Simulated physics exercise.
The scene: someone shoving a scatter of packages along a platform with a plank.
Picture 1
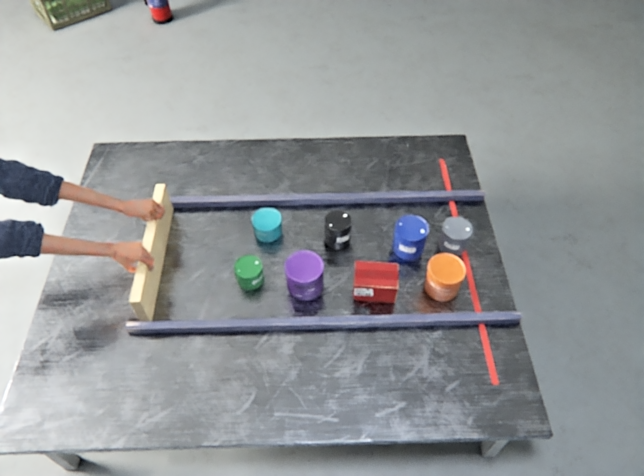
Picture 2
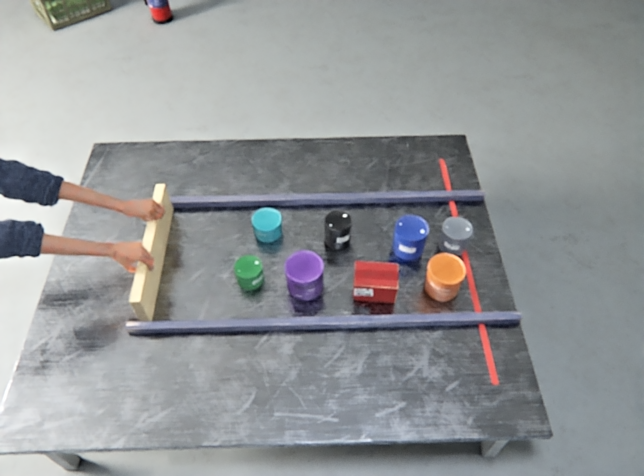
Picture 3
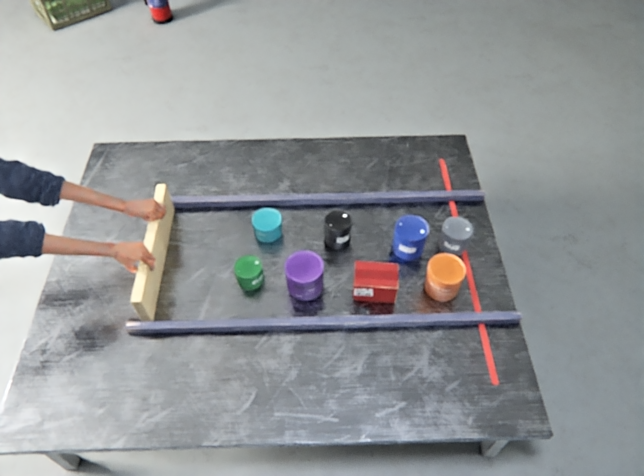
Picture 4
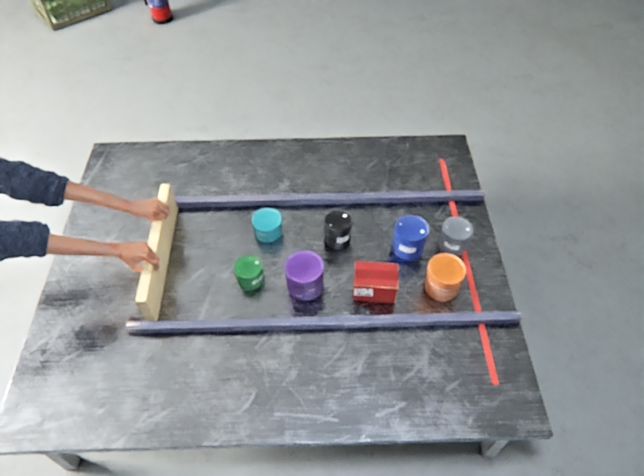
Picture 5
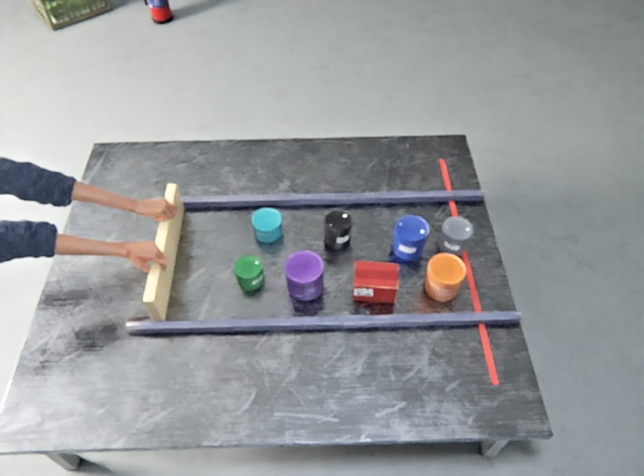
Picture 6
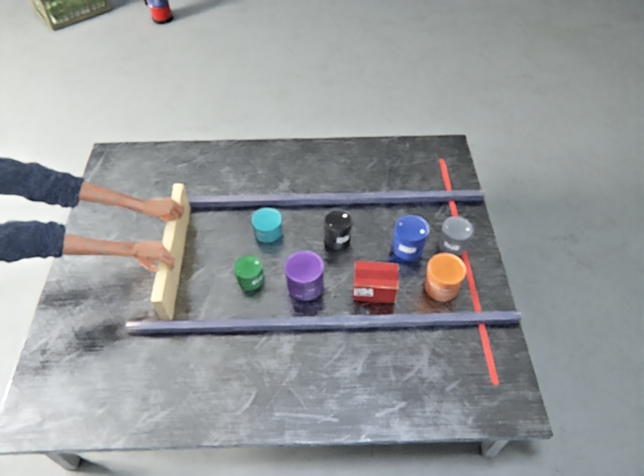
Two hands at the left grip a pale wooden plank and slide it slowly a short way rightward between two bluish rails on a dark, scuffed table, seen from above by a still camera. Ahead of it sit turquoise, black, blue and grey containers in the far row, with green, purple, red and orange ones nearer. The plank touches none of them, and they stay still, the grey one beside the red tape at right.
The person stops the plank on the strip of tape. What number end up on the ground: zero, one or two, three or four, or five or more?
The number that fall off is three or four.
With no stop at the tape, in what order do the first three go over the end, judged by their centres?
They are the orange pail, then the grey canister, then the red parcel.
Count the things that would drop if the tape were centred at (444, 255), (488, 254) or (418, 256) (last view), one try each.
Try by try, 3, 8 and 1.
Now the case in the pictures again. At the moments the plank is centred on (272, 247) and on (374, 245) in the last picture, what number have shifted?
The counts are 3 and 7.
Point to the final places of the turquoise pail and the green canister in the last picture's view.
The turquoise pail at (474, 214), the green canister at (484, 258).
Early on, none off yet; grey canister at rest near (455, 236); orange pail at rest near (444, 278); blue canister at rest near (410, 238).
Finally, the number that fall off is three or four; lost, red parcel, blue canister, orange pail and grey canister.
